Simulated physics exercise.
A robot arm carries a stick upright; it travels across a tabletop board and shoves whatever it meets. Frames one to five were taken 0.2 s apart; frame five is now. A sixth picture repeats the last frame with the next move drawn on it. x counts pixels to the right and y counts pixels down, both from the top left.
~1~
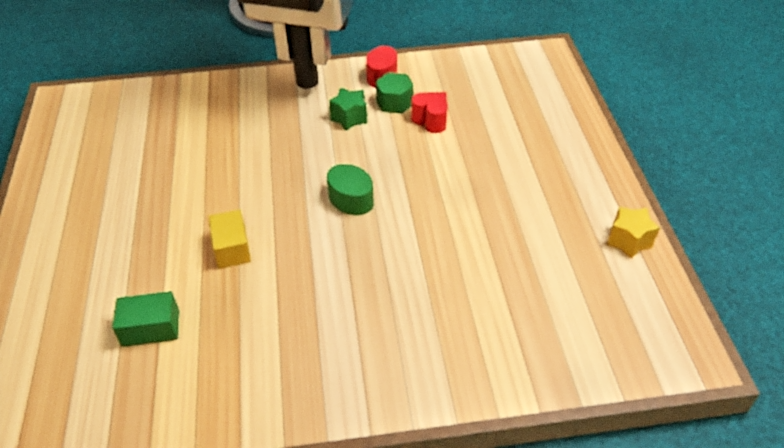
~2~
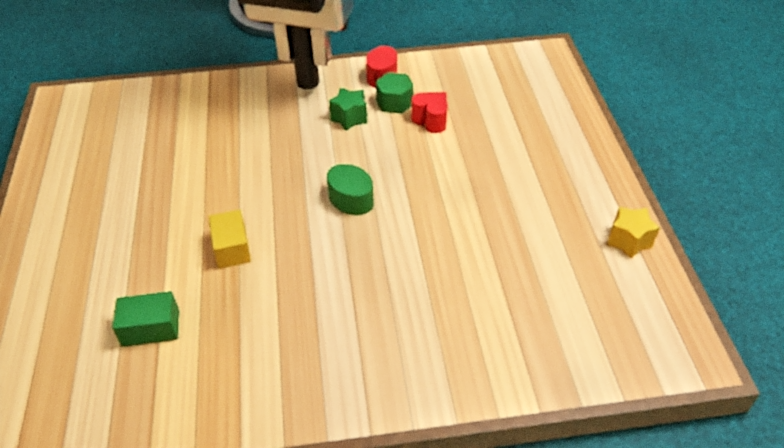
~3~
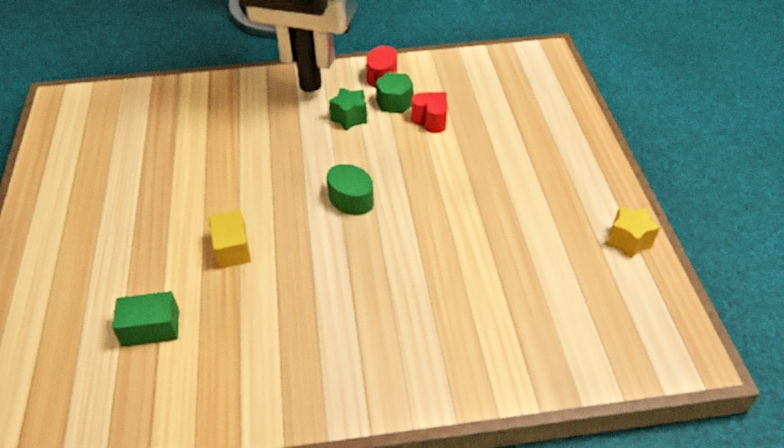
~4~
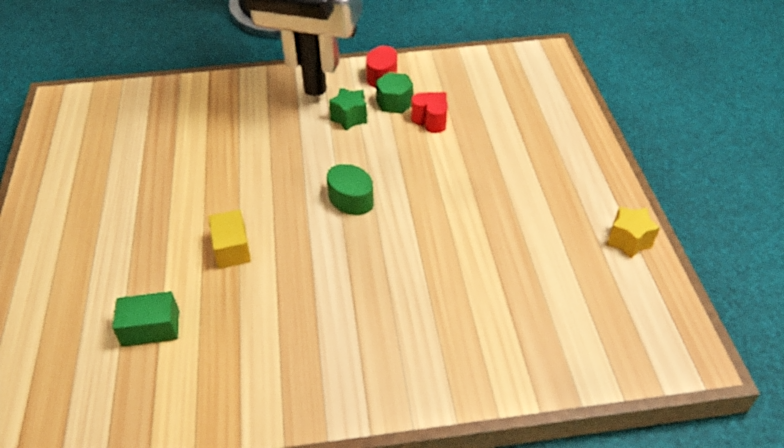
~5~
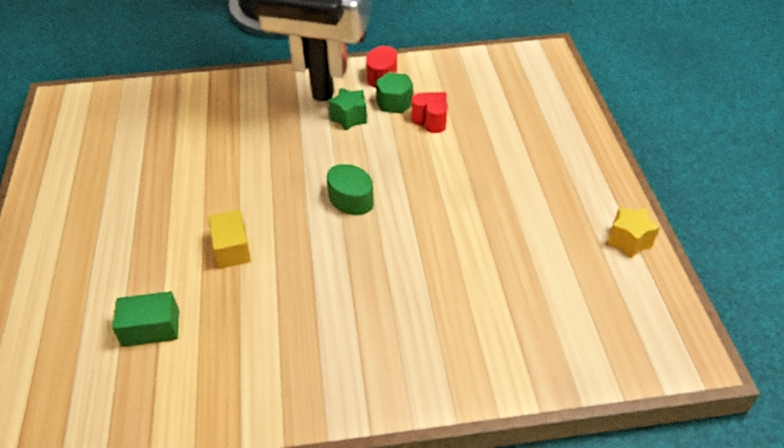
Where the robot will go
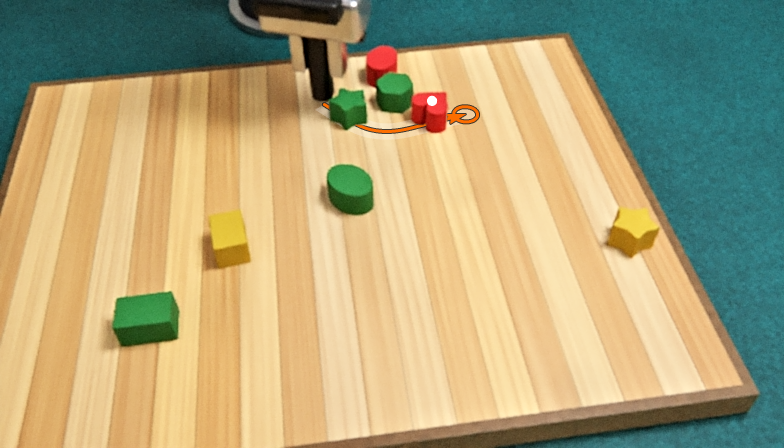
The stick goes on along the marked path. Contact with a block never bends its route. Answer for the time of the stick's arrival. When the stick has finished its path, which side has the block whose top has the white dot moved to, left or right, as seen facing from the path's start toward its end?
To the left.
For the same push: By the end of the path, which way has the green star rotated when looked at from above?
The sense of turning is clockwise.
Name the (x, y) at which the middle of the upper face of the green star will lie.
It is going to be at (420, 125).
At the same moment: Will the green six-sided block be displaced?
No, that is not how it ends up.
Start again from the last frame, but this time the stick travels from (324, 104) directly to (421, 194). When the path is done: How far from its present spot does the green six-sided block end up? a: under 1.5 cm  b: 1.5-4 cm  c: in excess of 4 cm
a.
Path on the board, from (324, 104) by way of (363, 127) and (415, 127) to (466, 114); the dot is on the red heart.
The first path, step by step. One third of the way, stick at (363, 118); green star at (384, 117).
Two thirds of the way, stick at (416, 117); green star at (420, 125), turned 50° clockwise; red heart at (438, 99).
At the end, stick at (466, 104); green star at (420, 125), turned 55° clockwise; green six-sided block in place; red heart at (486, 85).
